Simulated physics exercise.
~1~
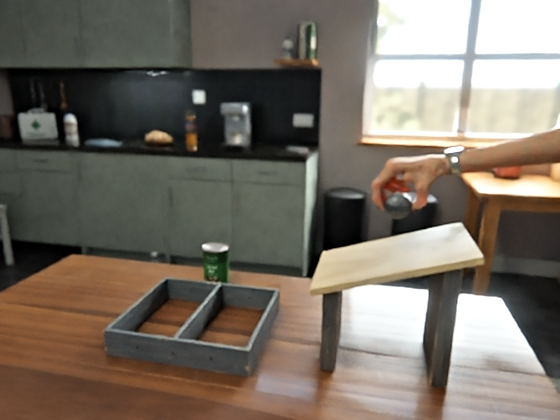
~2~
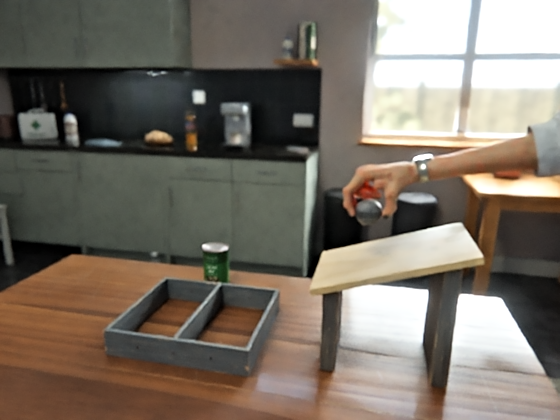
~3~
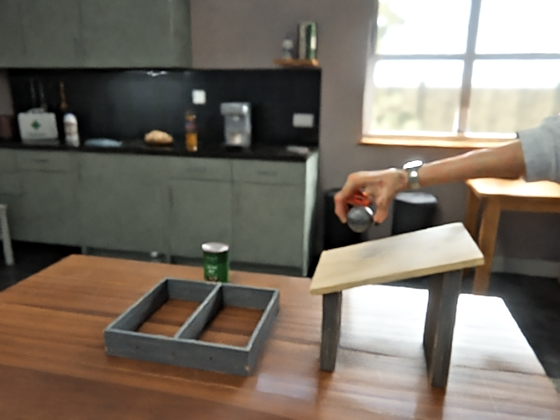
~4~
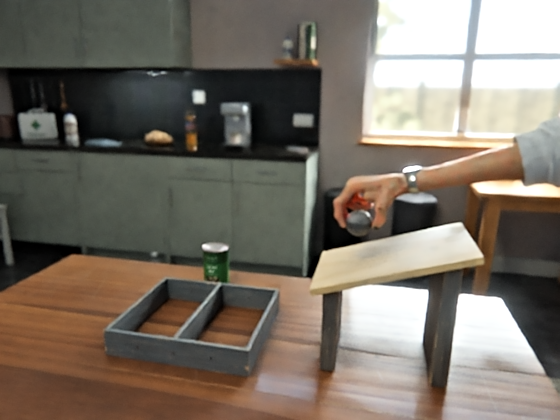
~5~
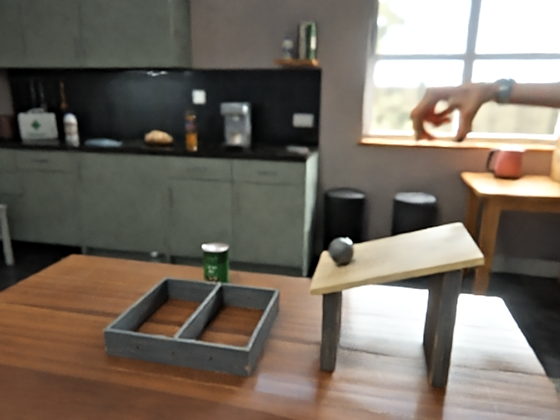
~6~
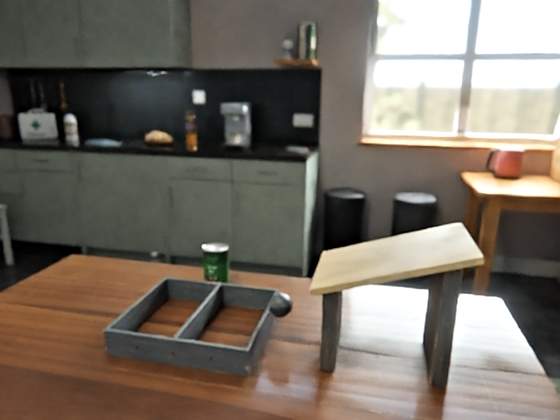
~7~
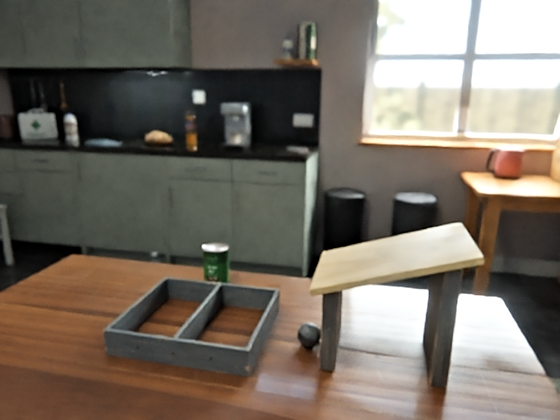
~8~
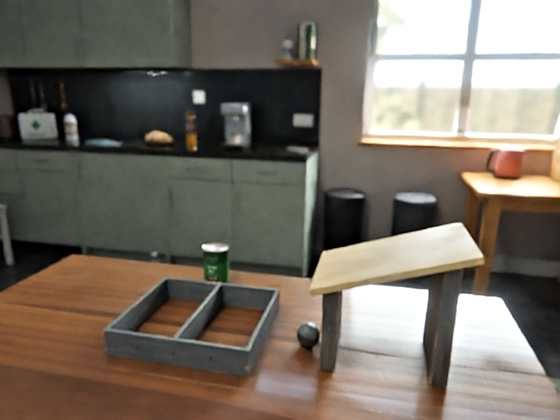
In a kitchen, a hand releases a grey ball that misses the tray's bays.
